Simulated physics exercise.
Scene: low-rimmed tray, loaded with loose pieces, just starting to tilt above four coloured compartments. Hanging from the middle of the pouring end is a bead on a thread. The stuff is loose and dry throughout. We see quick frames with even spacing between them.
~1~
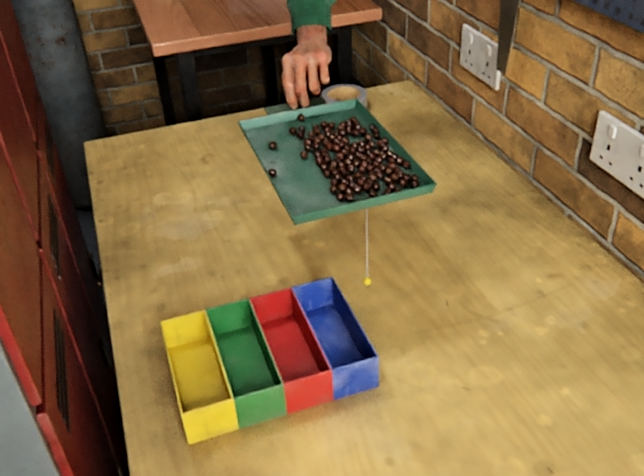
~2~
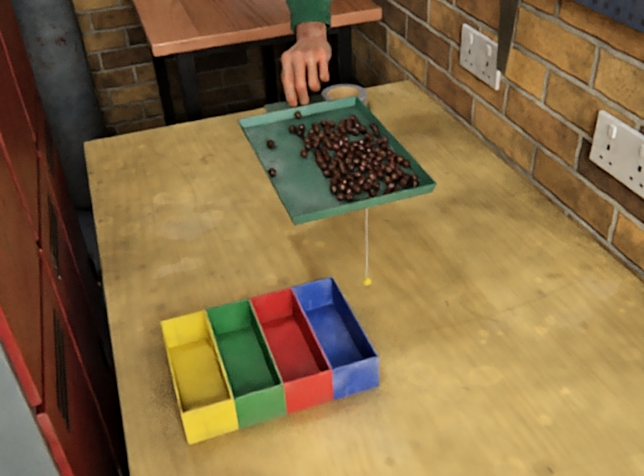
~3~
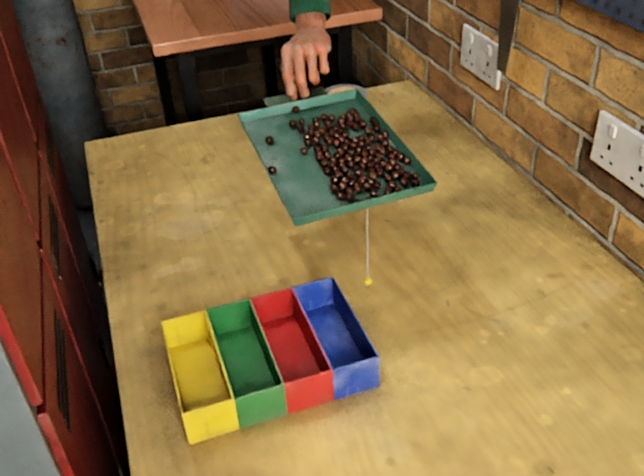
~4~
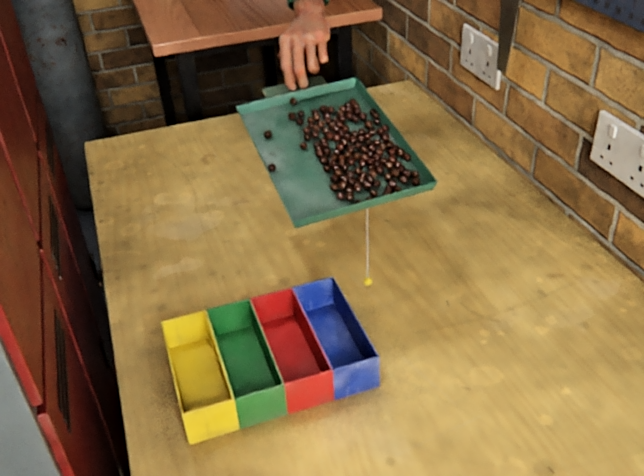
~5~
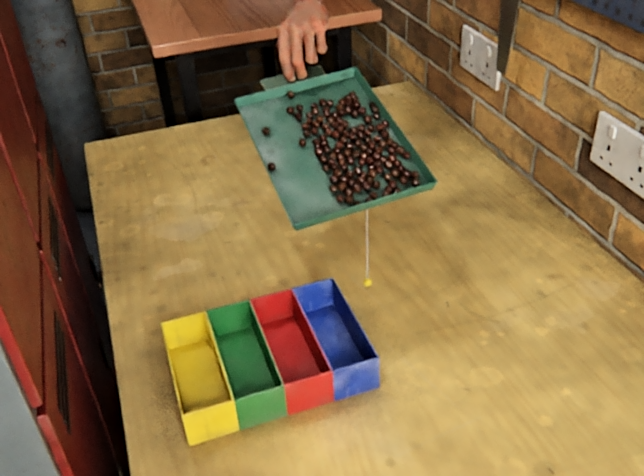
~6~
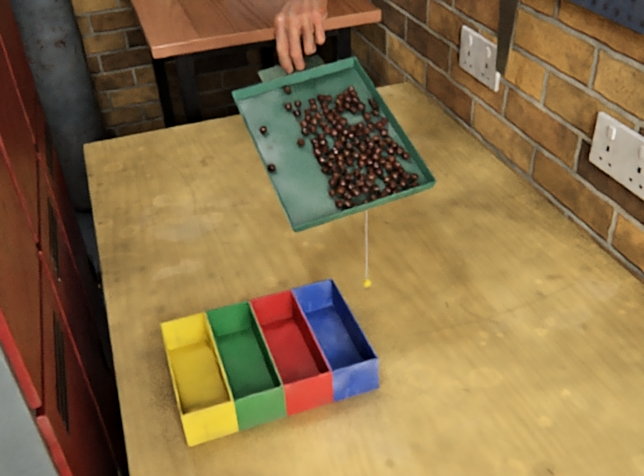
A hand in a green sleeve holds the far edge of a low-rimmed green tray of loose brown chocolate balls above a pale wooden table, seen from above beside a brick wall. Below, an open box has yellow, green, red and blue compartments from left to right, near a yellow bead hanging on a thread. The hand steadily raises the tray's far end, tilting it toward the viewer, left near corner lowest, while the balls shift slightly and the camera stays still.
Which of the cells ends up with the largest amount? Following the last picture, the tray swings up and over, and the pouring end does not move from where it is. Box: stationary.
The blue cell ends up with the largest amount.
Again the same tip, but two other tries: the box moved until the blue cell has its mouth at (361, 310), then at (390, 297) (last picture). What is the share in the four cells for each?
The first comes to 100 percent and the second to 90 percent.
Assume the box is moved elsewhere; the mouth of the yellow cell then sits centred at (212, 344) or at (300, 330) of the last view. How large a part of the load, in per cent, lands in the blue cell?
That makes 20 per cent, followed by 0 per cent.
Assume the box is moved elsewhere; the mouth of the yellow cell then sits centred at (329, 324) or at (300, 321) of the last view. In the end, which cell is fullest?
So the first one goes to yellow and the second to yellow.
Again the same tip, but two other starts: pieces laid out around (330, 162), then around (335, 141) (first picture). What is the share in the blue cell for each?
First case: Some 50 %; second case: Some 50 %.
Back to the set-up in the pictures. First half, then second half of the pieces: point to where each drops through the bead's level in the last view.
About (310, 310) to begin with, then about (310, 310).
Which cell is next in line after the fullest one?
The answer here is red.
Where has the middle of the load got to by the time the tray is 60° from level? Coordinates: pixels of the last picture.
I'd put it at about (321, 218).
Soon after the last picture, tray tipped steeply; about two thirds on the tray; a small part in the blue cell; a small part in the red cell; a stray few in the green cell; about a quarter falling or outside the box.
A little later, tray tipped right over; a stray few on the tray; about half in the blue cell; about a third in the red cell; a small part in the green cell; a small part falling or outside the box.
Later still, tray tipped past a quarter turn; about half in the blue cell; about a third in the red cell; a small part in the green cell; a small part falling or outside the box.
At rest, tray tipped past a quarter turn; about half in the blue cell; about a third in the red cell; a small part in the green cell; none in the yellow cell; a small part outside the box.
